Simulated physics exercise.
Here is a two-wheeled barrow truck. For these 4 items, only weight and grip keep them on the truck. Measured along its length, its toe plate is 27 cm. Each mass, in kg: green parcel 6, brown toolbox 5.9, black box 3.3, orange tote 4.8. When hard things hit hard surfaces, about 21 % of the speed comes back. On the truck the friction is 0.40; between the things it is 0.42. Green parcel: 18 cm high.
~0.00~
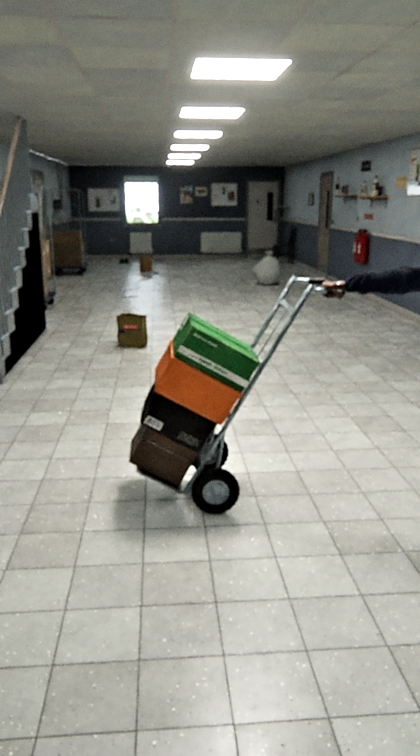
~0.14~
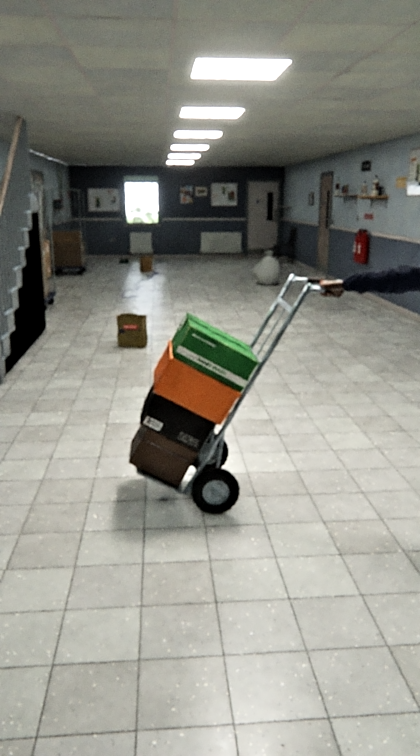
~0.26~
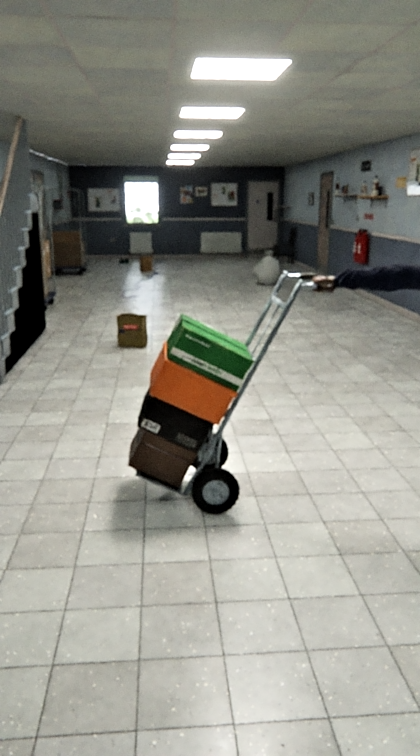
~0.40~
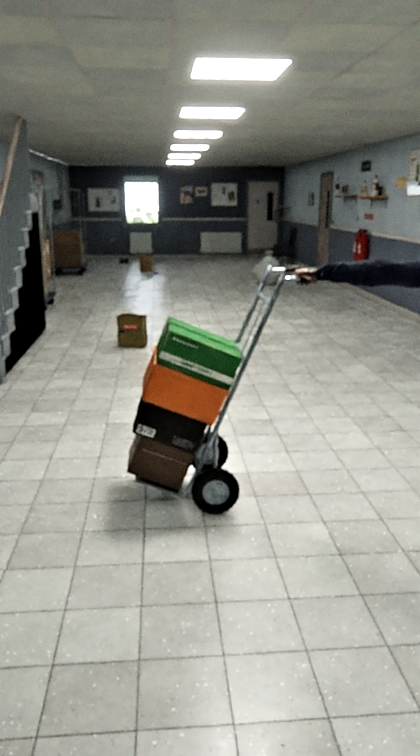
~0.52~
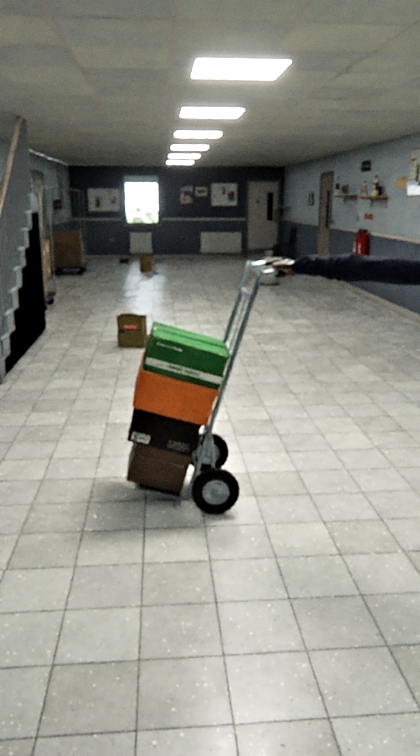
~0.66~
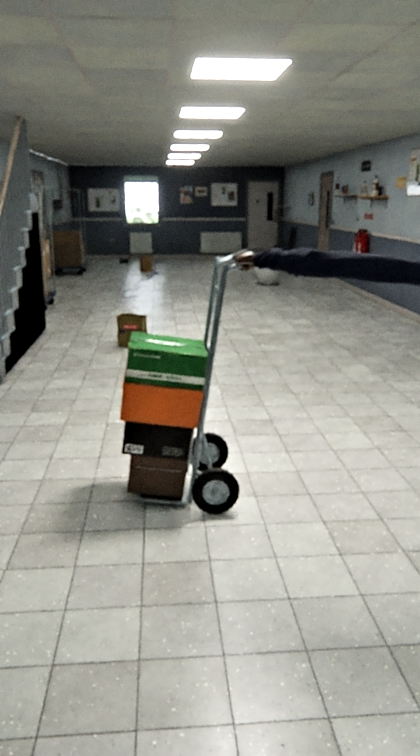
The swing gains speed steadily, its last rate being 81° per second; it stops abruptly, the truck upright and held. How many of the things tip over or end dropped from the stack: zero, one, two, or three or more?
Three or more.
By 1.56 s, truck upright; green parcel rocked 30° off its seat near (77, 378); brown toolbox rocked 30° off its seat near (143, 465); orange tote rocked 30° off its seat.
By 1.96 s, truck upright; green parcel, black box and orange tote now dropped from the stack; brown toolbox on its side near (114, 467).
When it is over (2.9 s), dropped from the stack, green parcel, black box and orange tote; lying over on the truck, brown toolbox. End places, in pixels of the last picture, brown toolbox near (109, 469).
